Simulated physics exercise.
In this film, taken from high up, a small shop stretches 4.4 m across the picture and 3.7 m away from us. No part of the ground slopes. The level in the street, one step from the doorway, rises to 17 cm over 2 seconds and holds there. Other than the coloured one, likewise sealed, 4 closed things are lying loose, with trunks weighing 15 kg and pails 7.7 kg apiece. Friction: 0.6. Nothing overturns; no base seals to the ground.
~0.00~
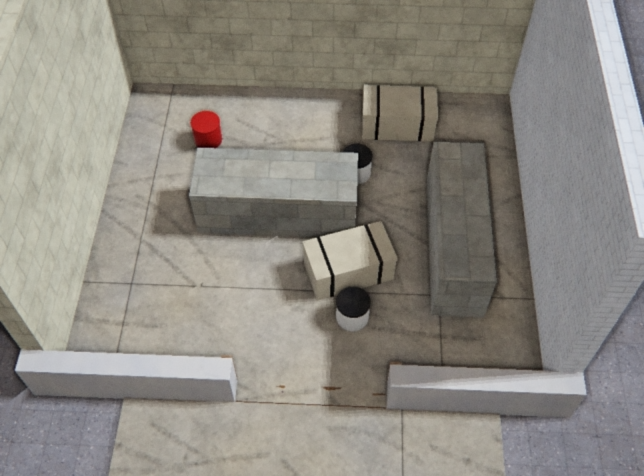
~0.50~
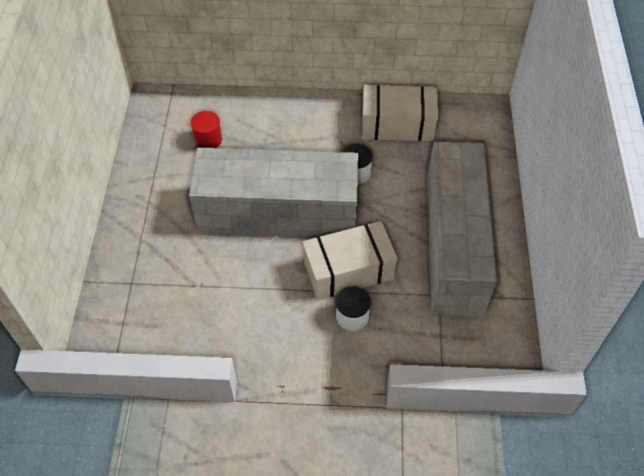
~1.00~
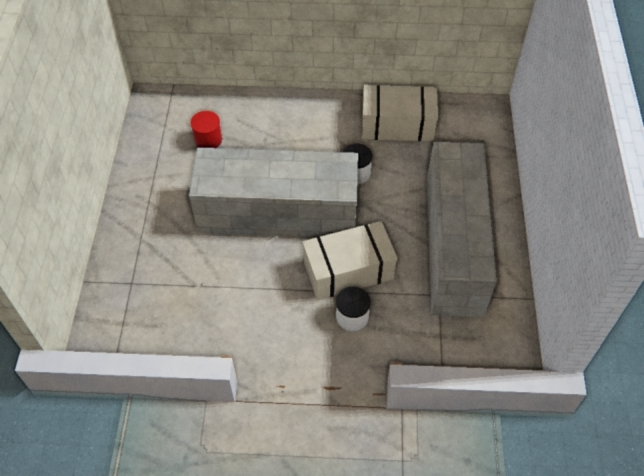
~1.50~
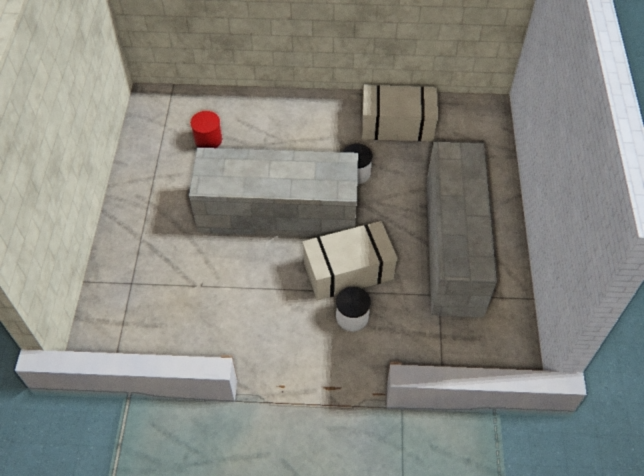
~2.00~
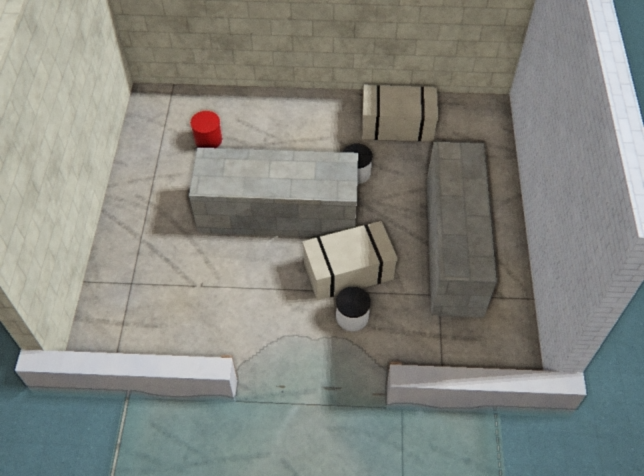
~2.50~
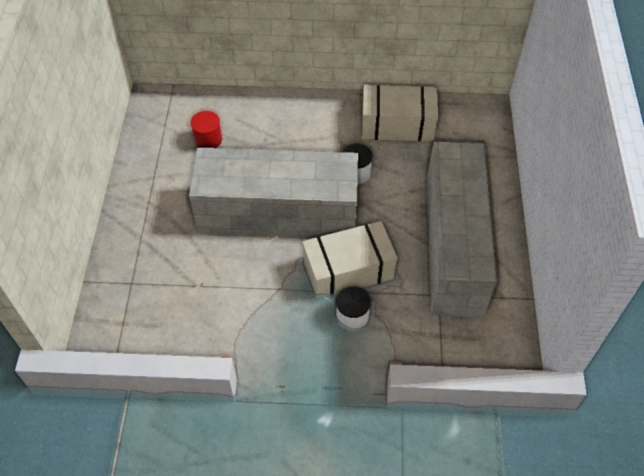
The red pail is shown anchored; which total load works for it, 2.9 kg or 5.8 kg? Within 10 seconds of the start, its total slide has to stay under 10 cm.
The heavier option is essential.
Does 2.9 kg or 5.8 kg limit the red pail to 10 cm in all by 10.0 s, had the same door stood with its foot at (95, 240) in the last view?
So neither mass does it.
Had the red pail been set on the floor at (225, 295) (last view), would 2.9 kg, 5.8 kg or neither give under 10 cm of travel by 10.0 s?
Looking at the loads, neither keeps it.
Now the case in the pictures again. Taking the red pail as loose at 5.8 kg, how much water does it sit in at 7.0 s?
Depth: Approx. 2 cm.
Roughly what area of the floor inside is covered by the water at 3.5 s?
Wet: Near 4.0 m2.
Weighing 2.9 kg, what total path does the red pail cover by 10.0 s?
Close to 50 centimetres all told.
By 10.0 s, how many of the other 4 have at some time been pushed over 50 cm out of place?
2.
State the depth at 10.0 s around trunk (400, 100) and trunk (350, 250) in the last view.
Some 7 cm at the first, some 10 cm at the second.
After 3.5 s the red pail would be 0 cm from its start with 2.9 kg and 0 cm from its start with 5.8 kg; 0 cm of water round it then.
After 4.5 s the red pail would be 0 cm from its start with 2.9 kg and 0 cm from its start with 5.8 kg; 0 cm of water round it then.
After 7.0 s the red pail would be 0 cm from its start with 2.9 kg and 0 cm from its start with 5.8 kg; 2 cm of water round it then.
After 10.0 s the red pail would be 49 cm from its start with 2.9 kg and 0 cm from its start with 5.8 kg; 5 cm of water round it then.
